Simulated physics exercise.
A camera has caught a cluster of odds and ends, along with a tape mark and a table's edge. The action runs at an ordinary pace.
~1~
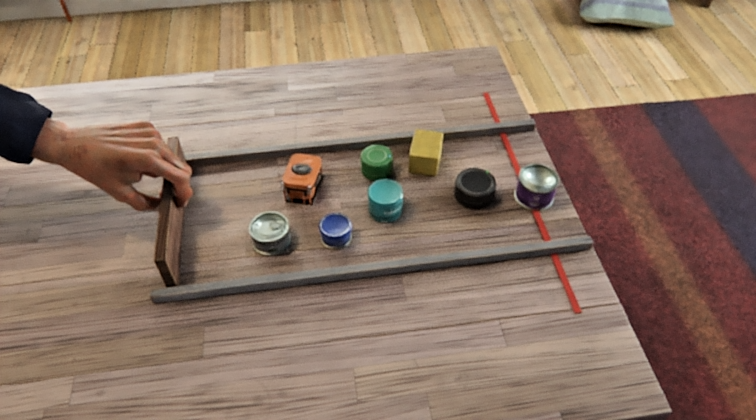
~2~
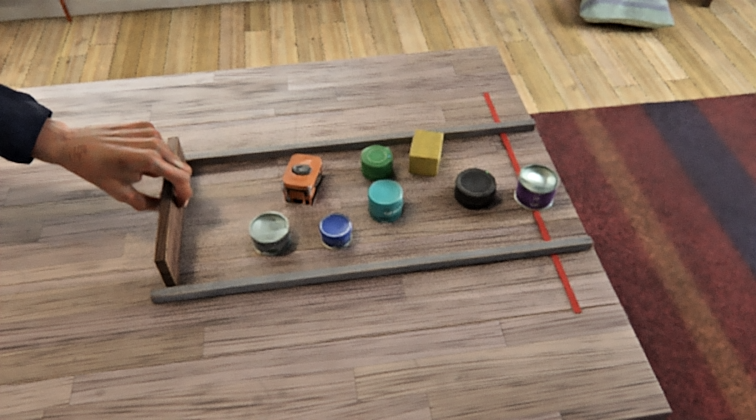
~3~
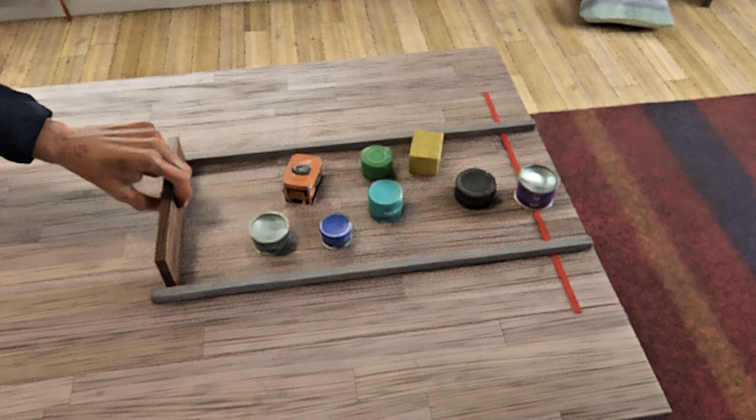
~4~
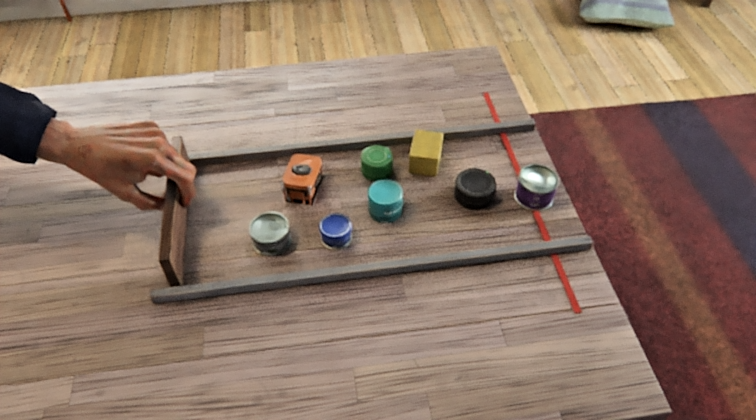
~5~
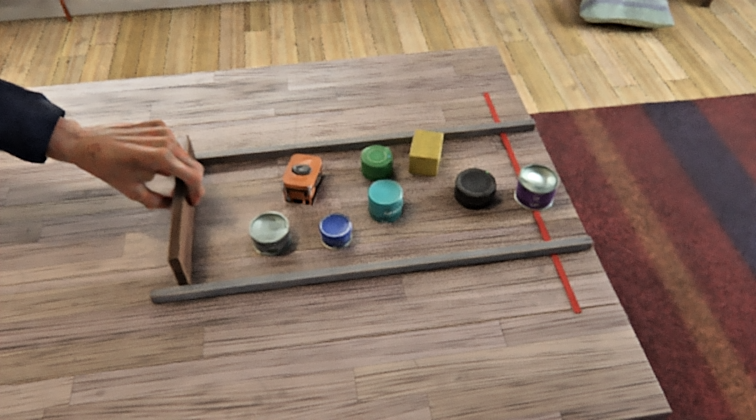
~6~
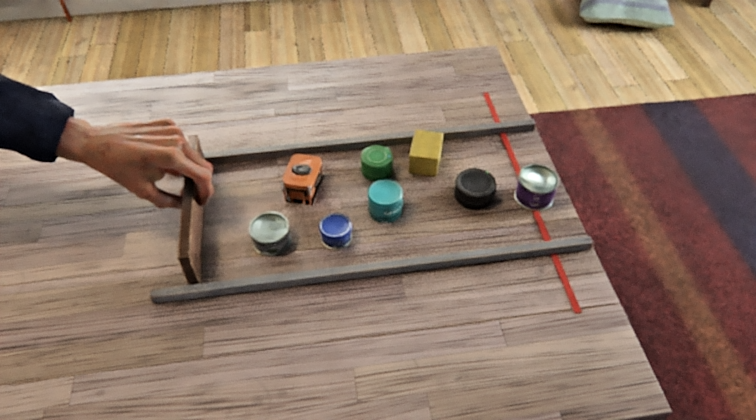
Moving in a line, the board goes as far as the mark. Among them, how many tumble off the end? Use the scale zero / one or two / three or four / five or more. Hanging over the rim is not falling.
On that scale it is three or four.
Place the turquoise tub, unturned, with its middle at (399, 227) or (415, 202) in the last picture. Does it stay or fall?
First spot, it is safe; second spot, it is safe.
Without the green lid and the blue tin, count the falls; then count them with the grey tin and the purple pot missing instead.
The count is 3 in one try and 3 in the other, in that order.
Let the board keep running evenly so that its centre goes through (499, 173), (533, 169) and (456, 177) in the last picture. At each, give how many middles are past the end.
The counts are 1, 4 and 0, in that order.
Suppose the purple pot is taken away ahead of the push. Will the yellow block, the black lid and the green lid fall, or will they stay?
Outcome - yellow block falling, black lid falling, green lid falling.
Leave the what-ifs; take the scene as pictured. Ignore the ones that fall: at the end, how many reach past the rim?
So the number is 0.
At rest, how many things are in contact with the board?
The answer is 3.
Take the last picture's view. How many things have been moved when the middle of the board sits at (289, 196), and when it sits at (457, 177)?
It comes to 3 for the first spot, 8 for the other.
Soon after, none off yet; purple pot at rest near (536, 188); black lid at rest near (475, 189); yellow block at rest near (426, 153).
By the end, the number that fall off is three or four; fallen, green lid, yellow block, black lid and purple pot.
